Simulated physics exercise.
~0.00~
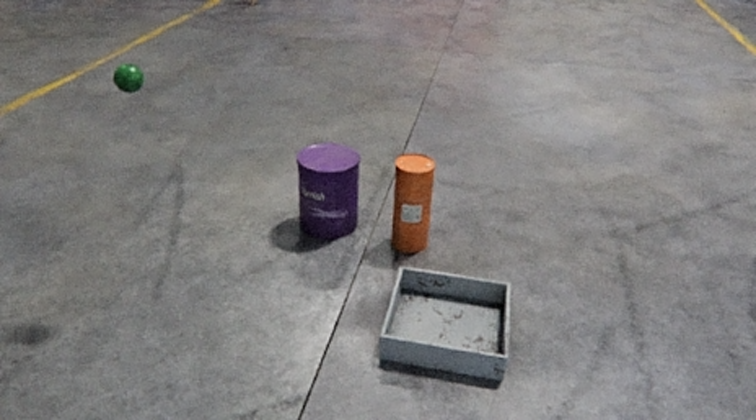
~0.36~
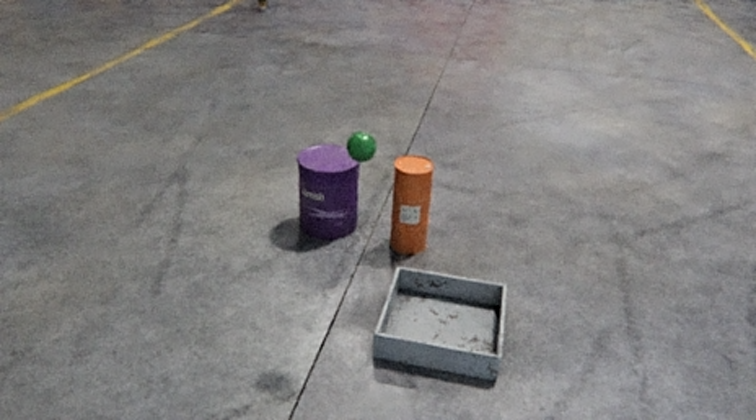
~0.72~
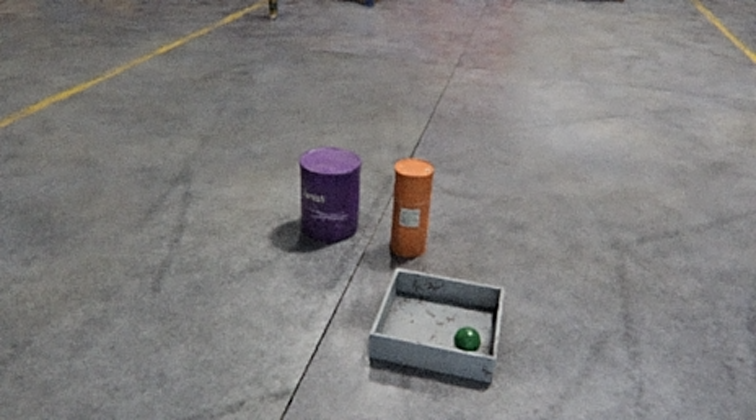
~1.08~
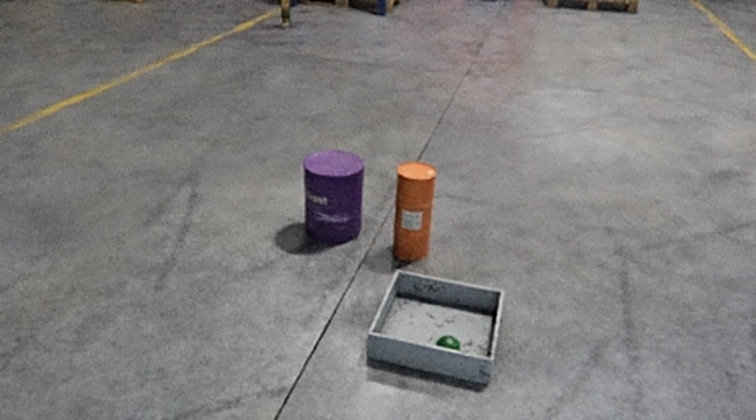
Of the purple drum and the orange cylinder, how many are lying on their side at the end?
None of them are. The purple drum and the orange cylinder both still stand upright behind the box.
